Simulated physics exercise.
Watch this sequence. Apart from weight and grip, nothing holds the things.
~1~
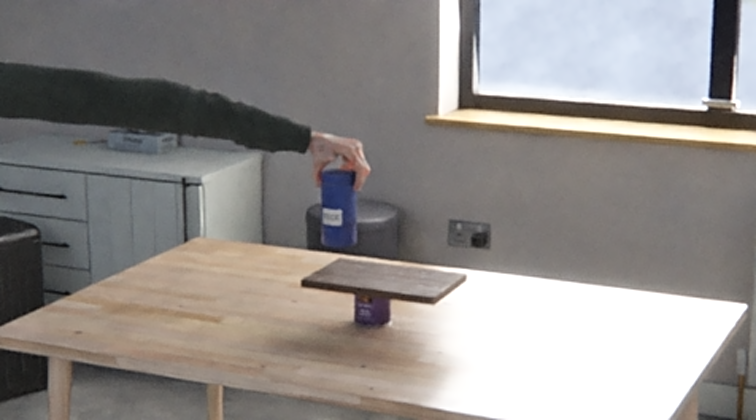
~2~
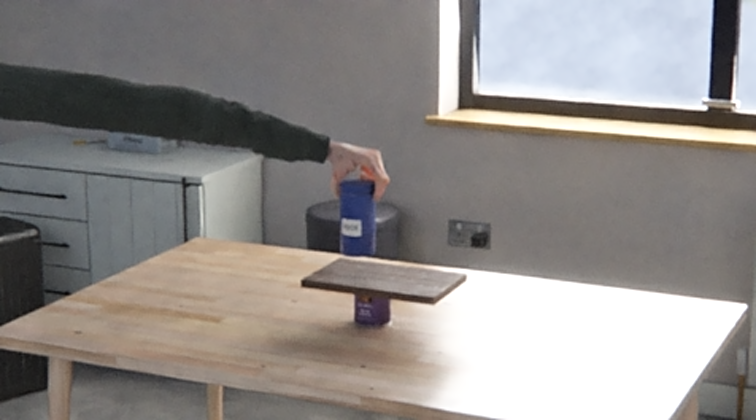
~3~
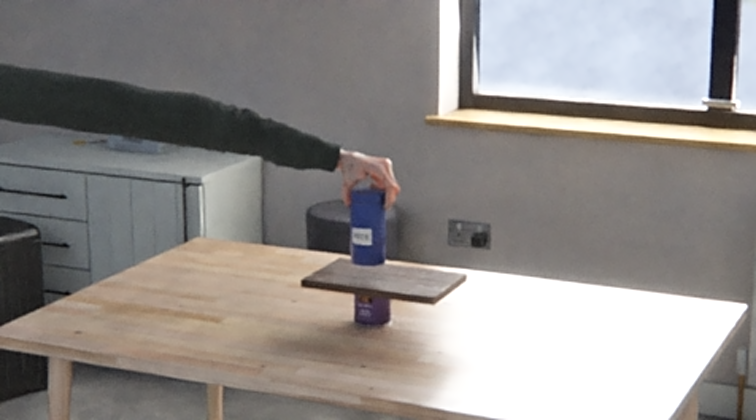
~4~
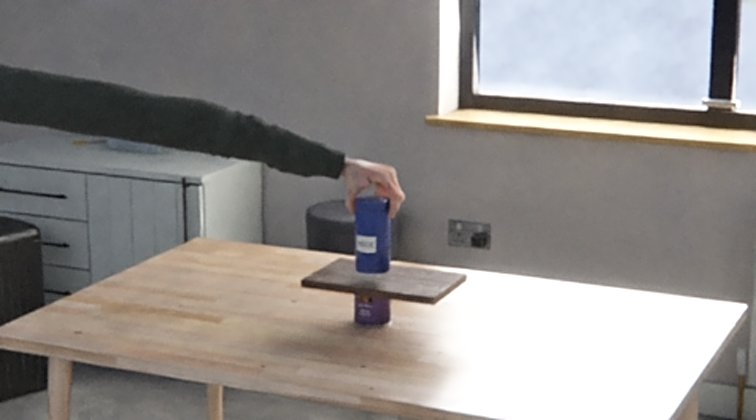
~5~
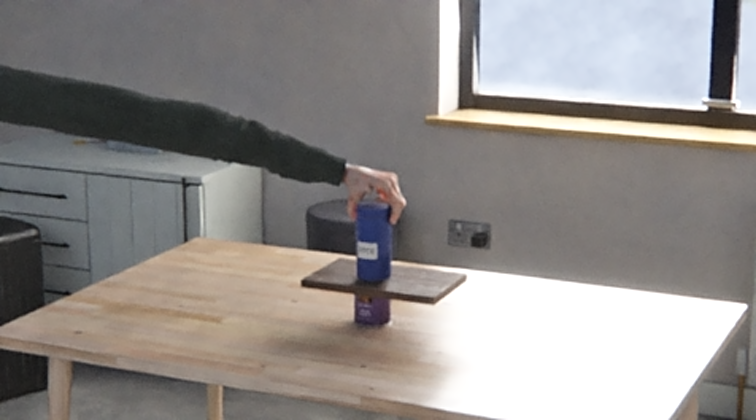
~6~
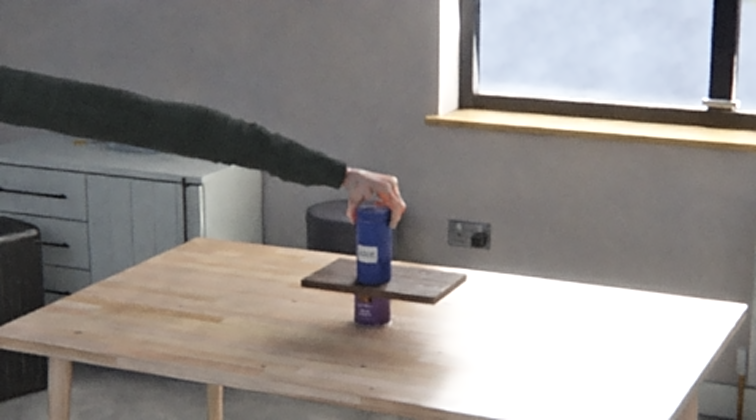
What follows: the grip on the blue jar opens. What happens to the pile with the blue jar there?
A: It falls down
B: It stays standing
The answer is B.
Then, 0.20 s on from there, no change.
Then, 0.40 s on from there, blue jar resting near (374, 244).
In the end, all 3 unmoved. At the end, from the last picture's camera, blue jar near (374, 244). The stack holds.
